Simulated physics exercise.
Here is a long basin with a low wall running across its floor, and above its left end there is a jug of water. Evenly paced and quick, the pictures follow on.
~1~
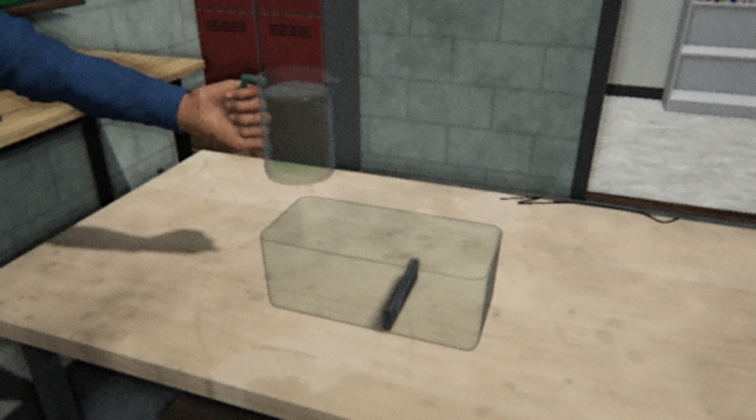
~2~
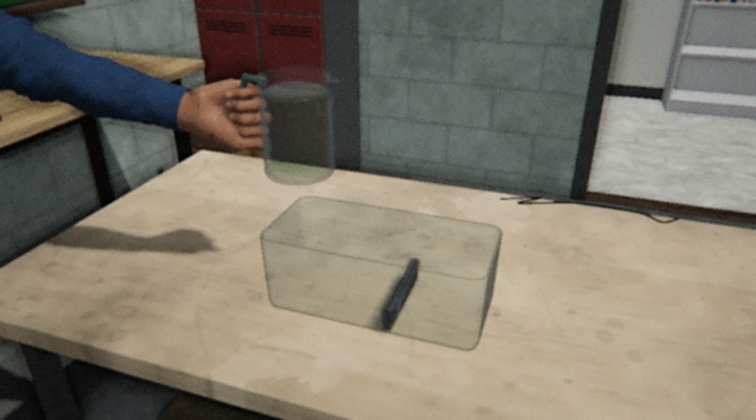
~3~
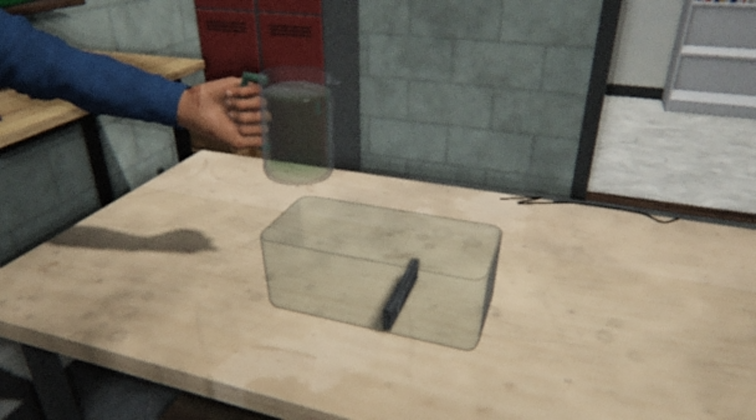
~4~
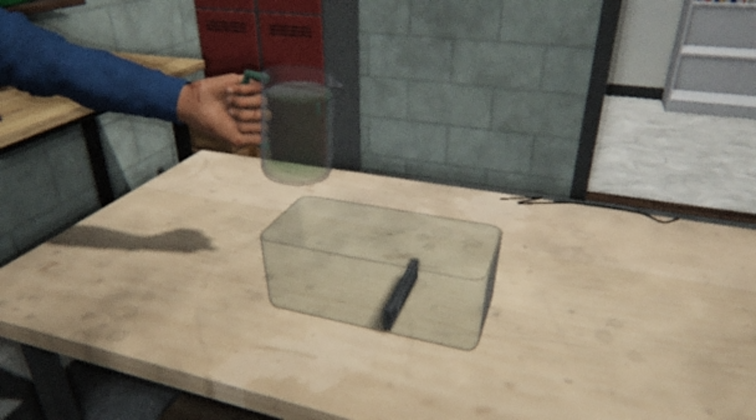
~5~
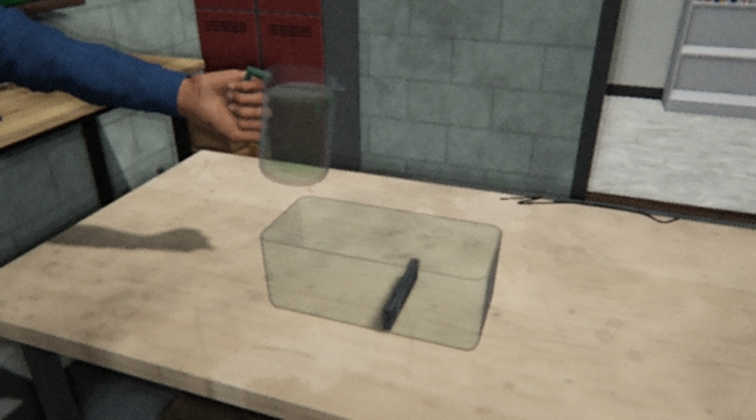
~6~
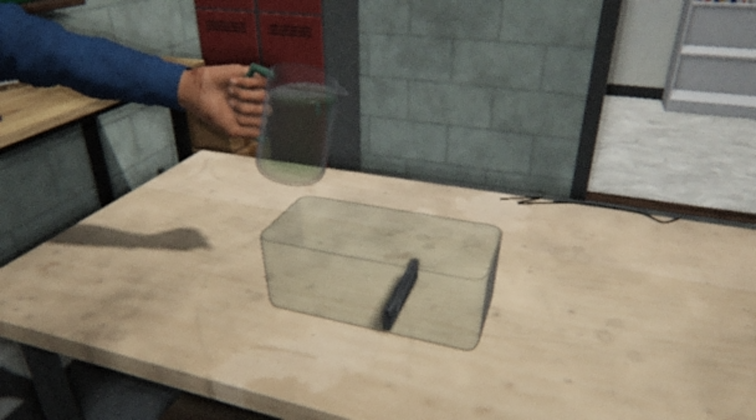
A hand and blue-sleeved arm reach in from the left over a pale wooden table, seen from slightly above in a room with grey block walls and red lockers. The hand holds a clear jug of water by its green handle above the left end of a transparent long basin with a low dark wall across its floor. The jug slowly leans rightward while the camera stays still.
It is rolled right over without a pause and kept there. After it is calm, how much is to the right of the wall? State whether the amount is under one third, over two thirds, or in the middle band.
My call is that the right side sits mid-range, from a third up to two thirds.
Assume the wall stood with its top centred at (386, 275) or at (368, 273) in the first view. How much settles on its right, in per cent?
Note - case one near 85 %, case two near 95 %.
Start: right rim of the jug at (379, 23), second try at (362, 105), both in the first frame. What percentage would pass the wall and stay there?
Near 70 in a hundred first, near 75 in a hundred second.
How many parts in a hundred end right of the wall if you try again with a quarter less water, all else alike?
Roughly 35 percent.
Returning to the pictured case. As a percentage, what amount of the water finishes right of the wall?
About 50 per cent.
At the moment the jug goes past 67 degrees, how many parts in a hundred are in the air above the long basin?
Roughly 10 in a hundred.
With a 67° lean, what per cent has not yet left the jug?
Some 85 per cent has not yet come out.
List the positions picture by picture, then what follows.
In the first picture, it leans 0°; its right rim is at (339, 81); the water meets the walls at (267, 87) and (329, 93); the long basin's rim runs from (281, 216) to (495, 254); the wall's top is at (402, 284).
In the second picture, it leans 1°; its right rim is at (339, 81); the water meets the walls at (267, 87) and (329, 94).
In the third picture, it leans 2°; its right rim is at (341, 83); the water meets the walls at (268, 86) and (330, 94).
In the fourth picture, it leans 5°; its right rim is at (343, 85); the water meets the walls at (270, 87) and (332, 95).
In the fifth picture, it leans 9°; its right rim is at (346, 89); the water meets the walls at (271, 89) and (335, 96).
In the sixth picture, it leans 13°; its right rim is at (349, 94); the water meets the walls at (272, 94) and (340, 96).
A moment on, the jug is tipped part way and 86 per cent is still to pour, 1 is left of the wall and 2 right of it.
Next, the jug is tipped right over and 40 per cent is still to pour, 10 is left of the wall and 29 right of it.
Then the jug is tipped right over and 7 per cent is still to pour, 35 is left of the wall and 52 right of it.
Later the jug is tipped right over and 0 per cent is still to pour, 47 is left of the wall and 51 right of it.
At rest 48 per cent lies left of the wall, 51 right of it and 1 outside.
